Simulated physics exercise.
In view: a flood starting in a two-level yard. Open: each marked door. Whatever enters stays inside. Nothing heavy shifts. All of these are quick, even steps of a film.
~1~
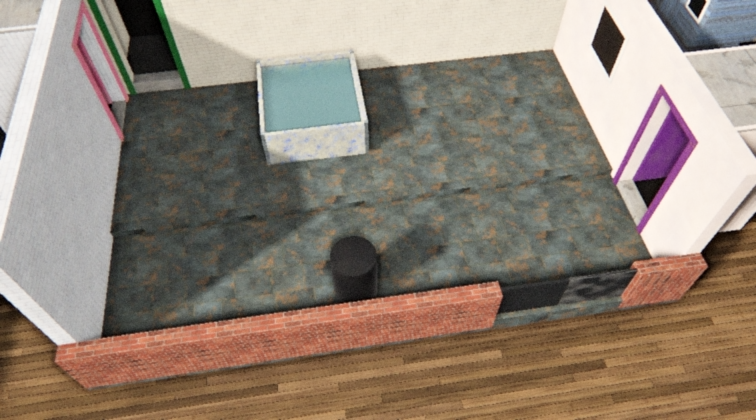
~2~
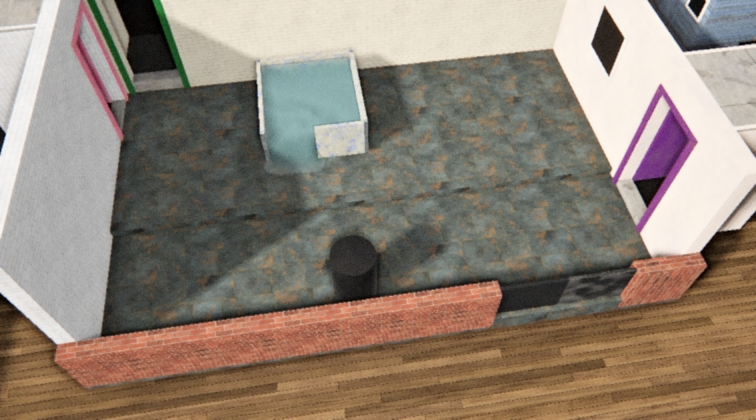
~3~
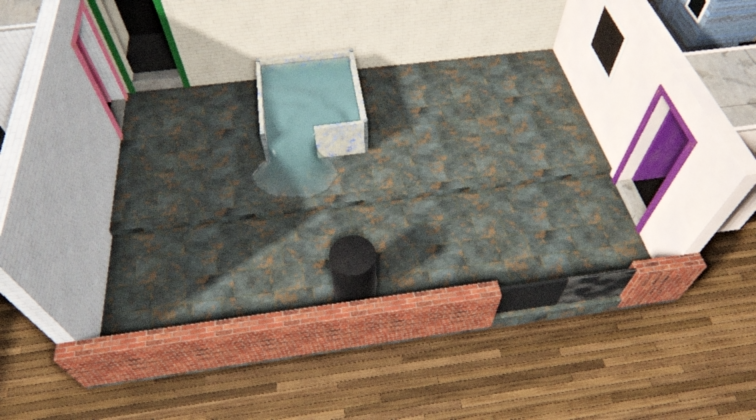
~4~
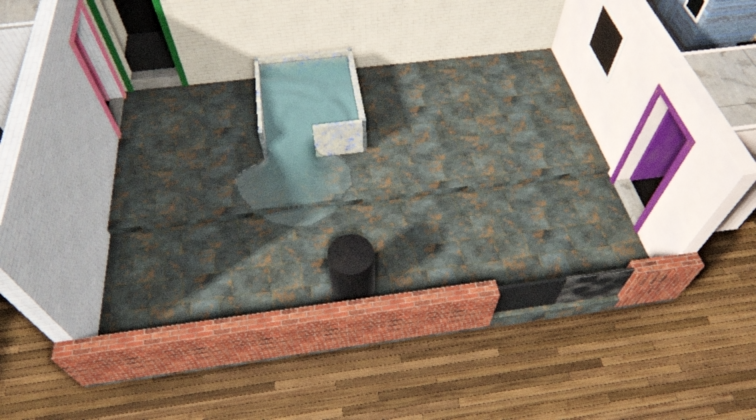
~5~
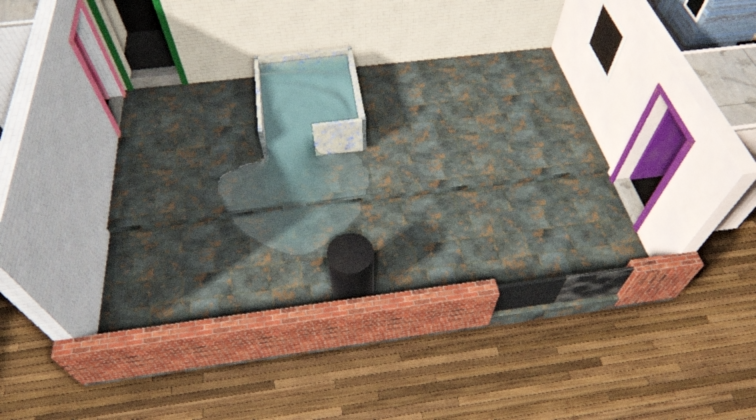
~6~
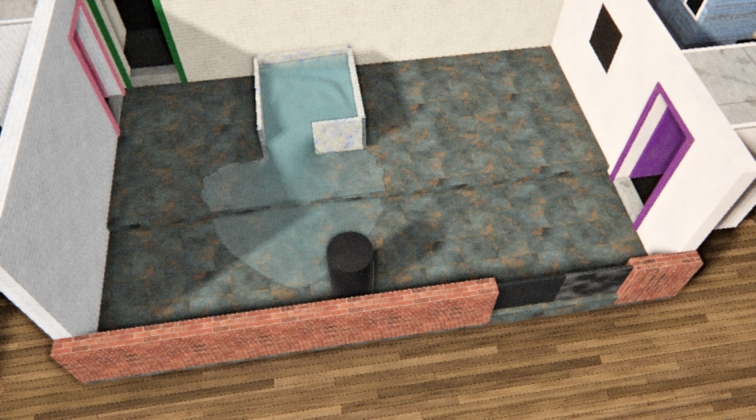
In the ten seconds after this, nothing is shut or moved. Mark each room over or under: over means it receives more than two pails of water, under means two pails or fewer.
Pink door - under; purple door - under; green door - under.
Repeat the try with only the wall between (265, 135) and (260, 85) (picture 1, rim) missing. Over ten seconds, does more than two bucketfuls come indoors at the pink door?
After that, pink tops the limit.
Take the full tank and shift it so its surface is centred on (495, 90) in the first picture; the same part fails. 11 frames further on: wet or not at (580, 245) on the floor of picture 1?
Outcome at that point: Waterlogged.
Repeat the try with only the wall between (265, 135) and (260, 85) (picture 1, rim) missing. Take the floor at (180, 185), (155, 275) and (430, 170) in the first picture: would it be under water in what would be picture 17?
In the order given: Swamped, swamped and untouched.
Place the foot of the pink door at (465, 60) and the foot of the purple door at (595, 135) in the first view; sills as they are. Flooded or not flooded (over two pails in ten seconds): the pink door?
As it turns out, the pink door falls short.
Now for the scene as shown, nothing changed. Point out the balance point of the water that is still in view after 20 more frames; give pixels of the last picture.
I reckon somewhere around (294, 212).
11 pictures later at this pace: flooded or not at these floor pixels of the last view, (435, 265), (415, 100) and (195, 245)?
Taking them as listed, they are waterlogged, spared and waterlogged.
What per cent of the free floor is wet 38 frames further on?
I make it 50 per cent.
A moment on, water covers 25 % of the floor; the pink door not reached, the purple door not reached, the green door not reached.
Next, water covers 30 % of the floor; the pink door not reached, the purple door not reached, the green door not reached.
Then, water covers 40 % of the floor; the pink door not reached, the purple door not reached, the green door not reached.
Later, water covers 50 % of the floor; the pink door wet at the sill, nothing in, the purple door wet at the sill, nothing in, the green door not reached.
In the end, water covers 50 % of the floor; the pink door wet at the sill, nothing in, the purple door wet at the sill, nothing in, the green door wet at the sill, nothing in.
